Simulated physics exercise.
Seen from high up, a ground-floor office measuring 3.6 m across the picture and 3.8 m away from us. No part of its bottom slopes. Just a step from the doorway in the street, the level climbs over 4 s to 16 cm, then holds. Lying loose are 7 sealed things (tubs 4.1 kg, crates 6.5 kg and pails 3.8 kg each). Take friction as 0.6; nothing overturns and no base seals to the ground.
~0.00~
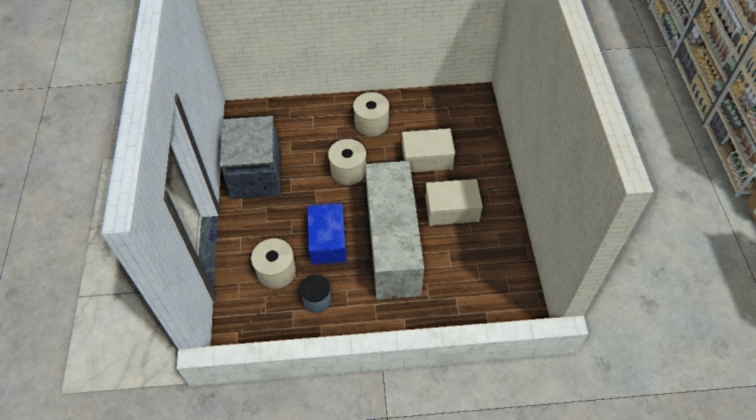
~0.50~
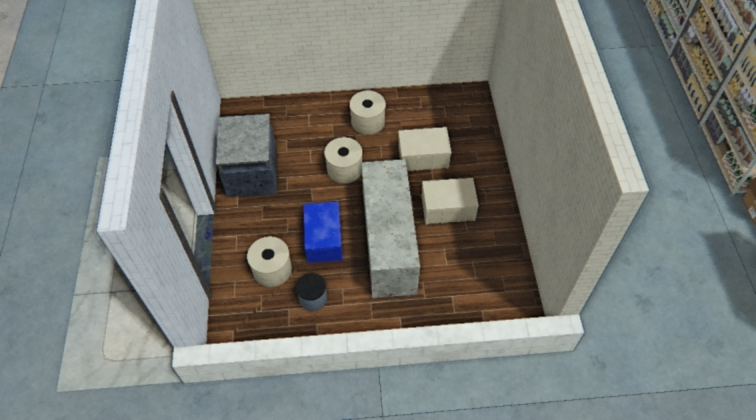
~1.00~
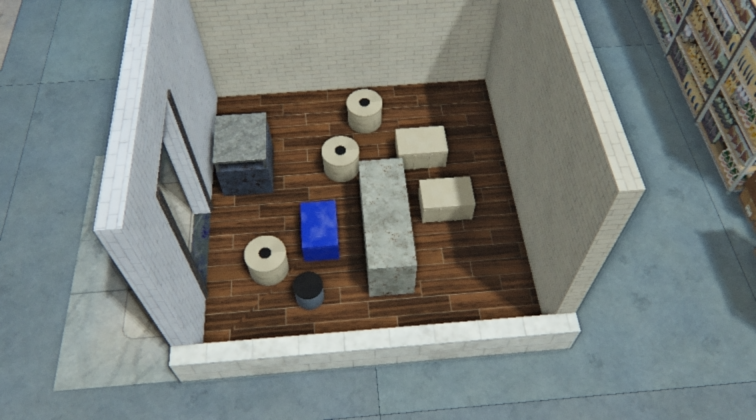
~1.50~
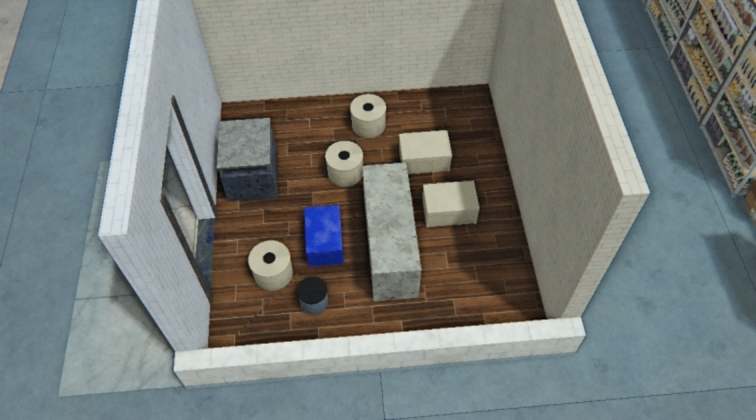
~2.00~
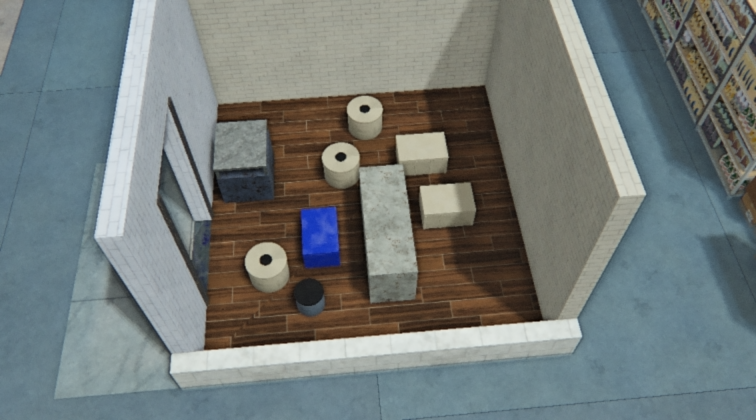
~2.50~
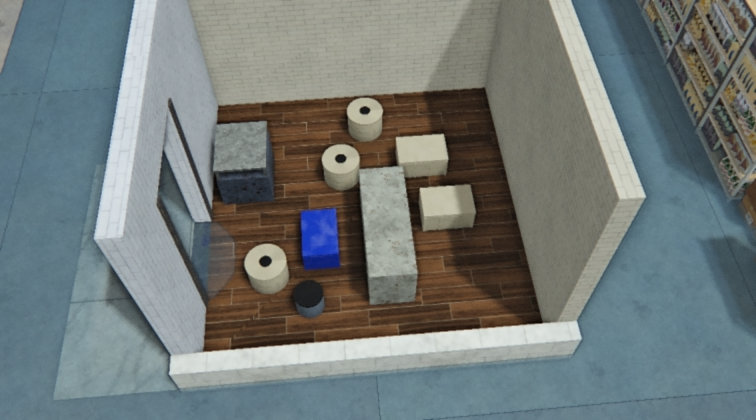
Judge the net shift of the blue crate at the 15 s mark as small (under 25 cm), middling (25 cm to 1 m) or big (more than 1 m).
Big.
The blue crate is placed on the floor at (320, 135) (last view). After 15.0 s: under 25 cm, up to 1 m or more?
It creeps a little.
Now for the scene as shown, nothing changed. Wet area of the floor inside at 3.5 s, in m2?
Wet: Near 1.5 m2.
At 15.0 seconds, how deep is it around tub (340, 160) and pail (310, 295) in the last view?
Depth approx. 9 cm / 8 cm.
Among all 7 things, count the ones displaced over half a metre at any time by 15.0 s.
That makes 7.
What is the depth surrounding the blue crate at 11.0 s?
Roughly 4 cm deep.
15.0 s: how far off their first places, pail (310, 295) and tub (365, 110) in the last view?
They've ended up 150 cm and 140 cm away, in that order.
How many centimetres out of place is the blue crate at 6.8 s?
It has shifted about 40 cm.
After 3.5 s the blue crate is near (320, 232), 0.0 m from its start, aground; 0 afloat.
After 6.8 s the blue crate is near (346, 245), 0.4 m from its start, afloat; 3 afloat.
After 11.0 s the blue crate is near (454, 292), 1.7 m from its start, afloat; 6 afloat.
After 15.0 s the blue crate is near (487, 288), 2.0 m from its start, afloat; 7 afloat.
